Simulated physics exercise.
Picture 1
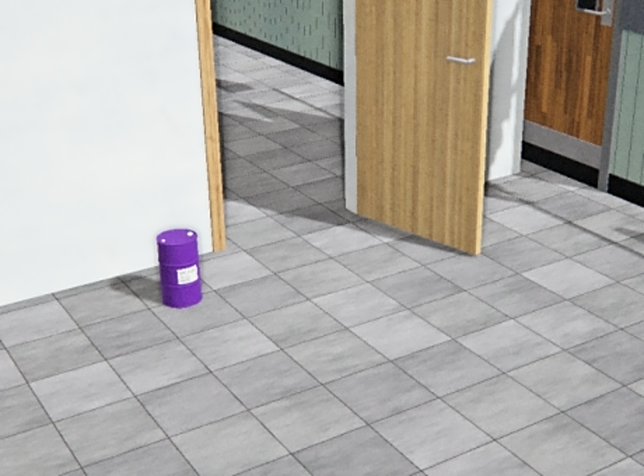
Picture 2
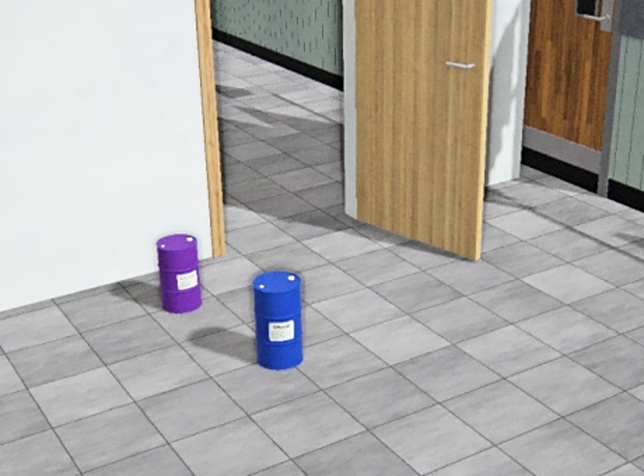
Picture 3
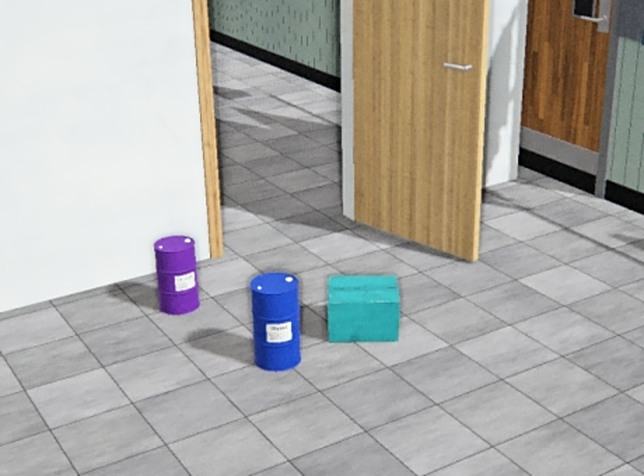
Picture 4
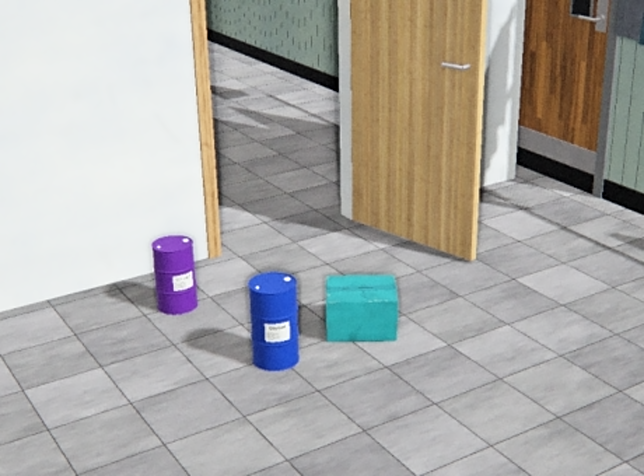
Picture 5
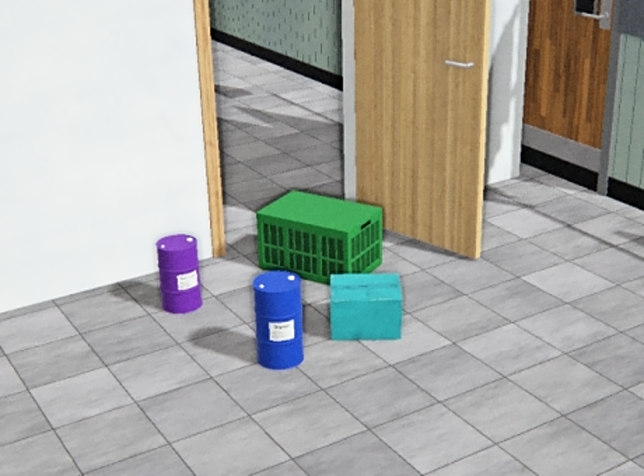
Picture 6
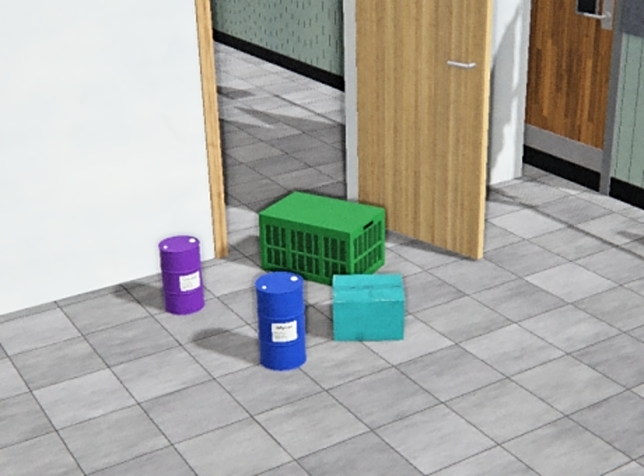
Open door standing still while a blue canister, turquoise box and green container appear in turn near a purple canister.
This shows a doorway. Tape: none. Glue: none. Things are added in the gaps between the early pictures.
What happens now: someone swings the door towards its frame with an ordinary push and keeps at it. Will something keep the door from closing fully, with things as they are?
Yes, the door is likely to get obstructed.
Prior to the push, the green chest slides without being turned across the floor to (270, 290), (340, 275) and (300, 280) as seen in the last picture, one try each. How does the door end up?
First try: It shuts; second try: It is blocked; third try: It stops short.
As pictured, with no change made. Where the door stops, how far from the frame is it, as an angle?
It comes to about 70°.
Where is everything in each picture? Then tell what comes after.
Door wide open and still, in the first picture.
Door wide open and still; purple canister (179, 274), in the second picture.
Door wide open and still; blue canister (276, 322); purple canister (177, 275), in the third picture.
Door wide open and still; turquoise box (361, 308); blue canister (274, 322), in the fourth picture.
Door wide open and still; purple canister (179, 274); turquoise box (366, 306), in the fifth picture.
Door wide open and still; green chest (322, 240); blue canister (281, 321), in the sixth picture.
Then, 0.50 s later than the last frame, door at 97°.
Then, 0.80 s later than the last frame, door at 87°.
Then, 1.00 s later than the last frame, door at 80°.
Then, 1.30 s later than the last frame, door at 69°.
When it is over, door at 69°; all 4 as before. End places, in pixels of the last picture, green chest near (319, 240).
